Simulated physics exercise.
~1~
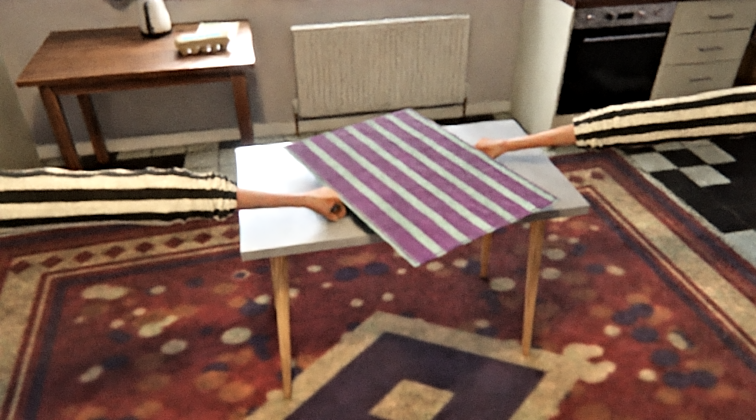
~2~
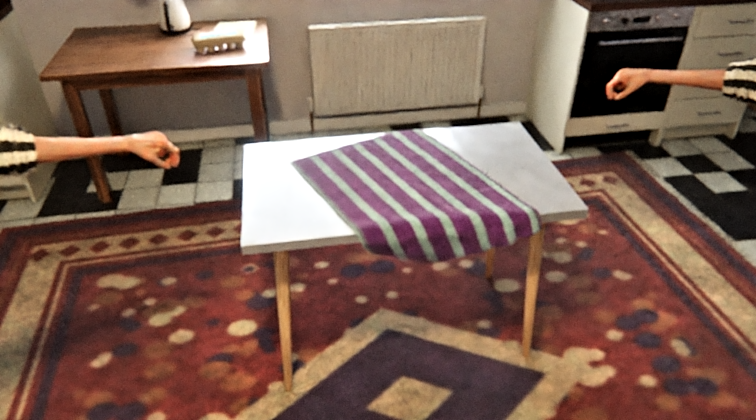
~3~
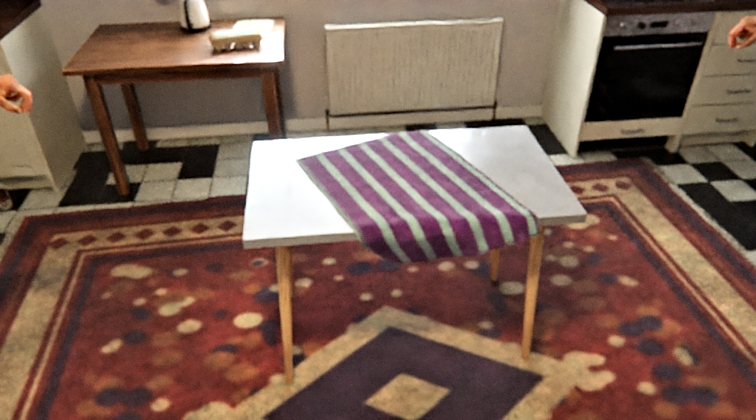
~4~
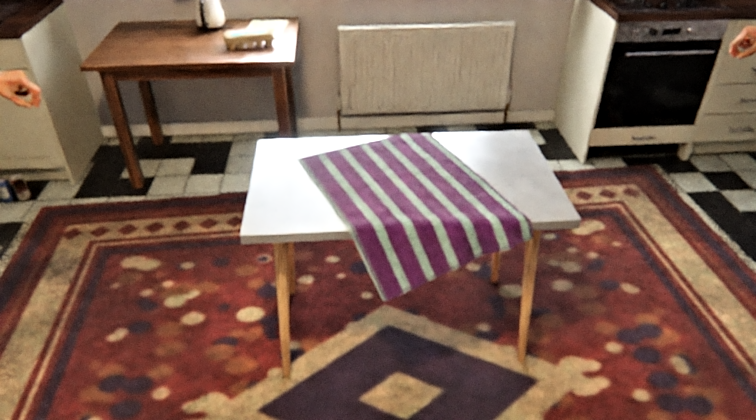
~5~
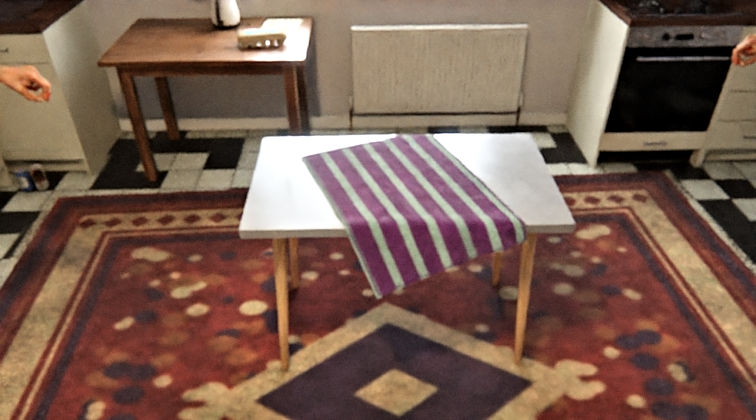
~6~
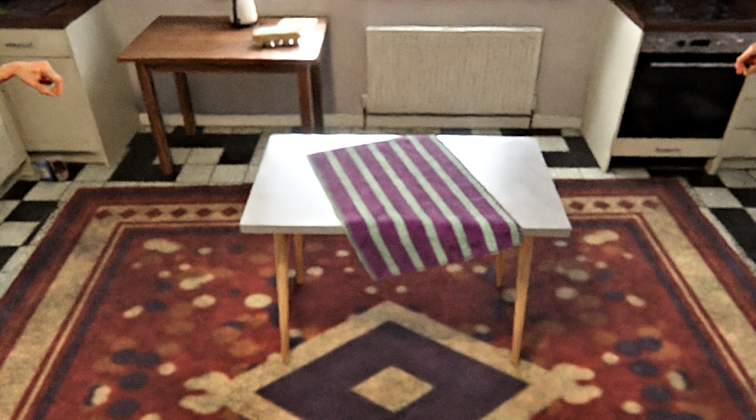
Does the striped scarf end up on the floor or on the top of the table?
It stays on the top of the table, with only a part of it hanging over the front edge.
